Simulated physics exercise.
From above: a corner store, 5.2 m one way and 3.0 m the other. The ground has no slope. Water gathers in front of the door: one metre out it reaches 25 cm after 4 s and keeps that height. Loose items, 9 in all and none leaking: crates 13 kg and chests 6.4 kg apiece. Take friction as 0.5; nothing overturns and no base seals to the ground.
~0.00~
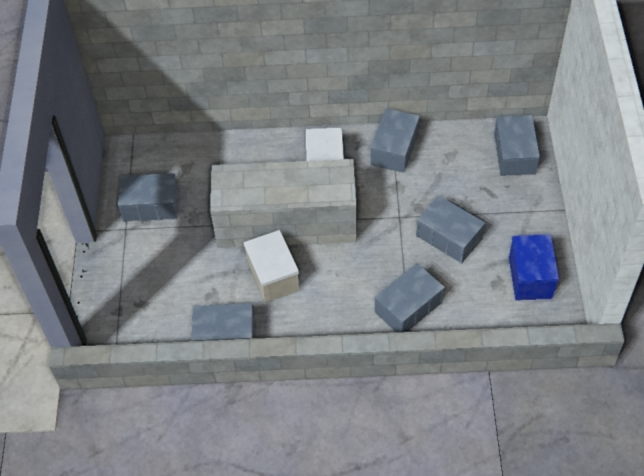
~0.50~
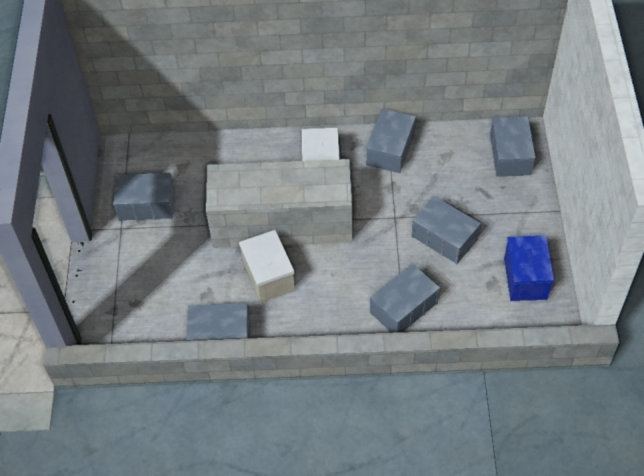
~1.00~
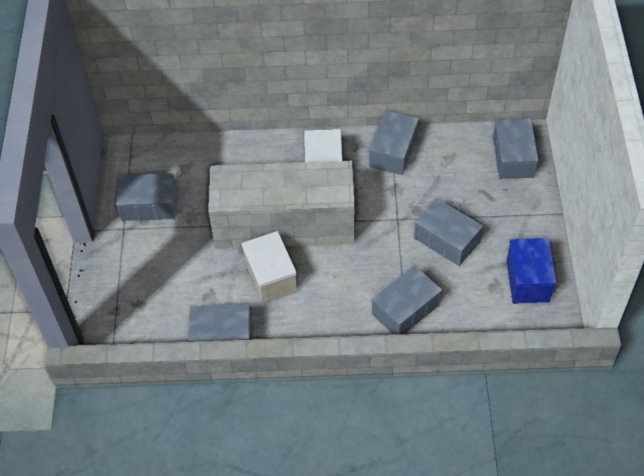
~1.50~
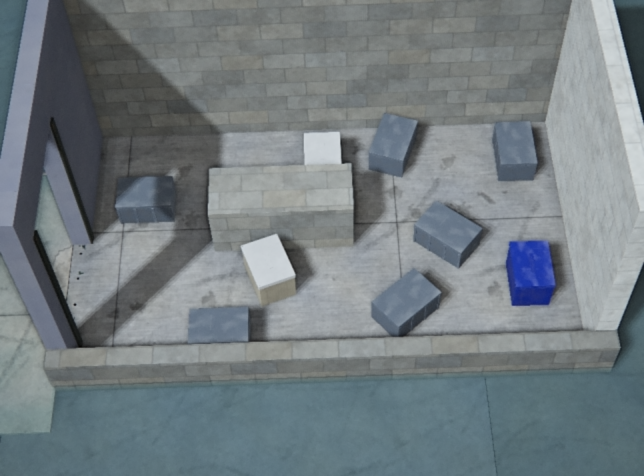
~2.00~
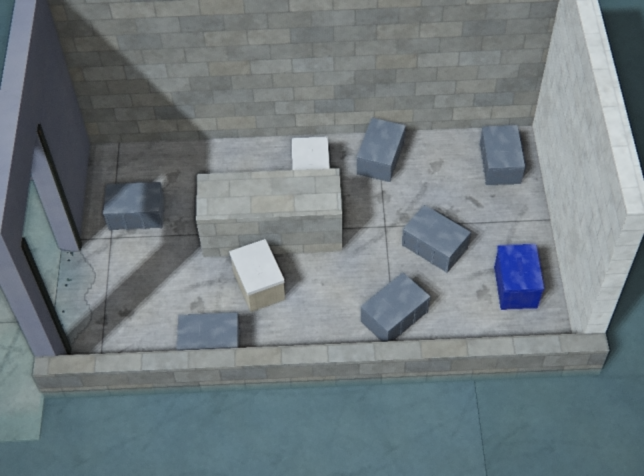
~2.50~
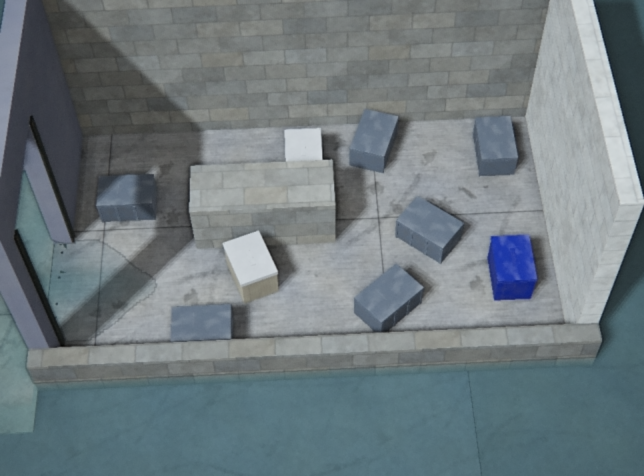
At first, a walled room seen from above holds scattered grey, white and blue boxes on a dry floor, with dry ground outside. Water then spreads over the ground outside the walls. Finally, a thin sheet creeps through the doorway on the left, while the boxes stay in place.
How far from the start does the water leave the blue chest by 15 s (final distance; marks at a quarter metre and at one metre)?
The blue chest travels far.
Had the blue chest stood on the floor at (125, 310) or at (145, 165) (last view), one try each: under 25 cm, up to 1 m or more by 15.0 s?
In turn: It travels far; it travels far.
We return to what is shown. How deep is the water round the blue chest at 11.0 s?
About 17 cm.
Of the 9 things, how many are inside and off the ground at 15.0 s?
At that moment 9.
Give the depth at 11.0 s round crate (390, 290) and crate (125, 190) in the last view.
About 18 and 7 cm.
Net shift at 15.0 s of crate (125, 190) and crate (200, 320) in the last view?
In turn: 100 cm, 300 cm.
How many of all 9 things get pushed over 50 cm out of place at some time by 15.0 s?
I count 9.
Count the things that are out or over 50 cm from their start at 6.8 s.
I count 4.
After 3.5 s the blue chest is near (514, 257), 0.0 m from its start, aground; 0 afloat.
After 6.8 s the blue chest is near (542, 245), 0.3 m from its start, afloat; 4 afloat.
After 11.0 s the blue chest is near (517, 168), 1.1 m from its start, afloat; 9 afloat.
After 15.0 s the blue chest is near (270, 119), 3.1 m from its start, afloat; 9 afloat.
